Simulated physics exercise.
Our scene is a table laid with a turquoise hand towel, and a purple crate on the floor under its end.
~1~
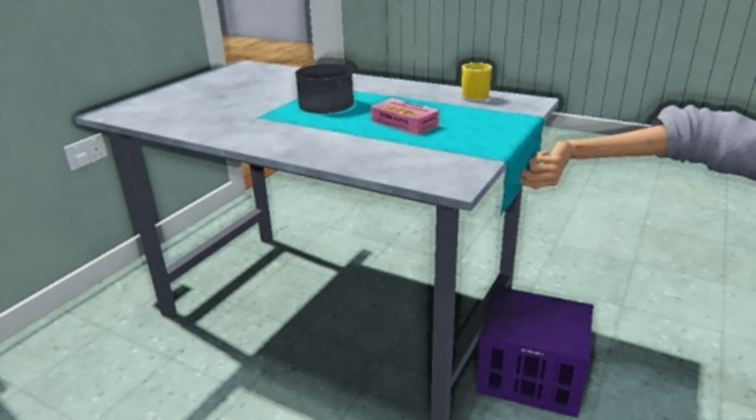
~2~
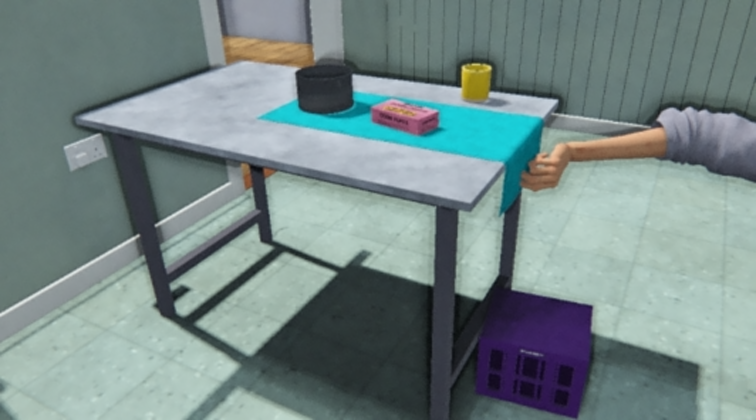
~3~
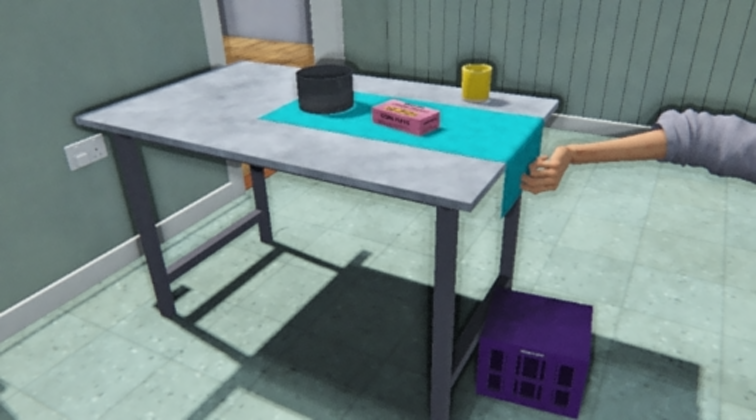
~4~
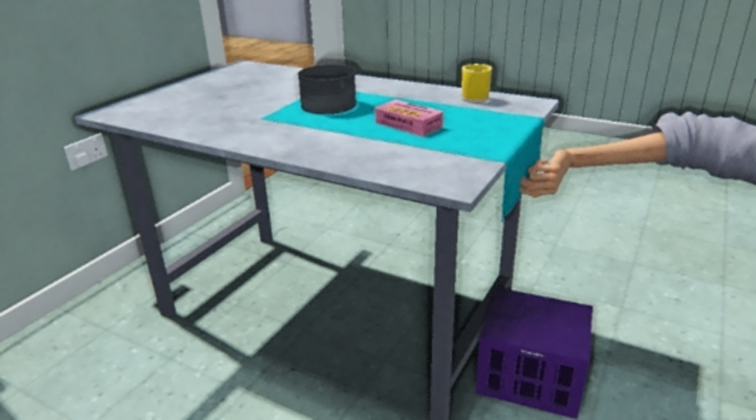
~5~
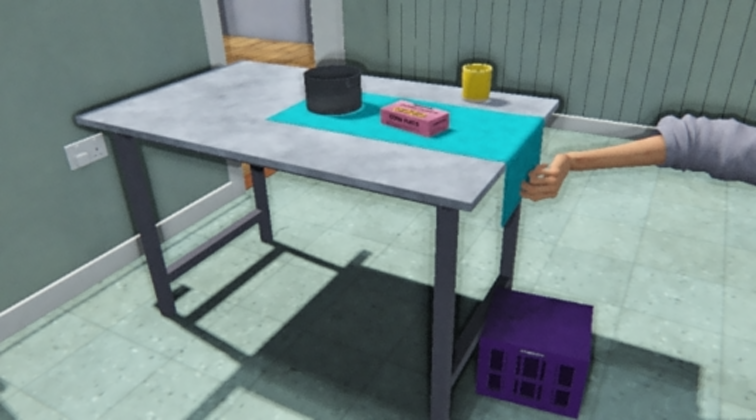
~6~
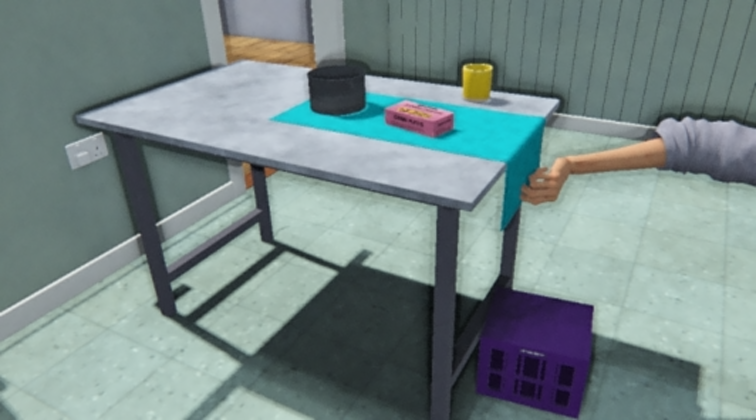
At a grey table, a hand slowly pulling a turquoise towel slightly right, the black pot and pink packet moving with it.
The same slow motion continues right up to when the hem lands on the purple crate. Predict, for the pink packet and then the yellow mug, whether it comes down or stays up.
My prediction: The pink packet comes down; the yellow mug stays up.
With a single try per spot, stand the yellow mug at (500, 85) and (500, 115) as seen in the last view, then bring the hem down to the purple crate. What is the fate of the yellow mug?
For the first case it does not leave, and for the second case it ends up off.
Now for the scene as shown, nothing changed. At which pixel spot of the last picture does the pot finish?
It ends up near (453, 106).
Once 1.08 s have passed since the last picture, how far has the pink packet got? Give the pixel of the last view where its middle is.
It is roughly at (492, 130).
Then, 0.42 s after the last picture, hem going down; packet carried along near (447, 123); mug unmoved.
Then, 1.08 s after the last picture, hem going down; packet carried along near (492, 130); mug unmoved.
Then, 1.76 s after the last picture, hem on the crate; packet down below near (566, 291); mug unmoved.
At rest, hem on the crate; packet down below near (567, 312); mug unmoved. The pink packet is carried off the end and the yellow mug stays on the table.
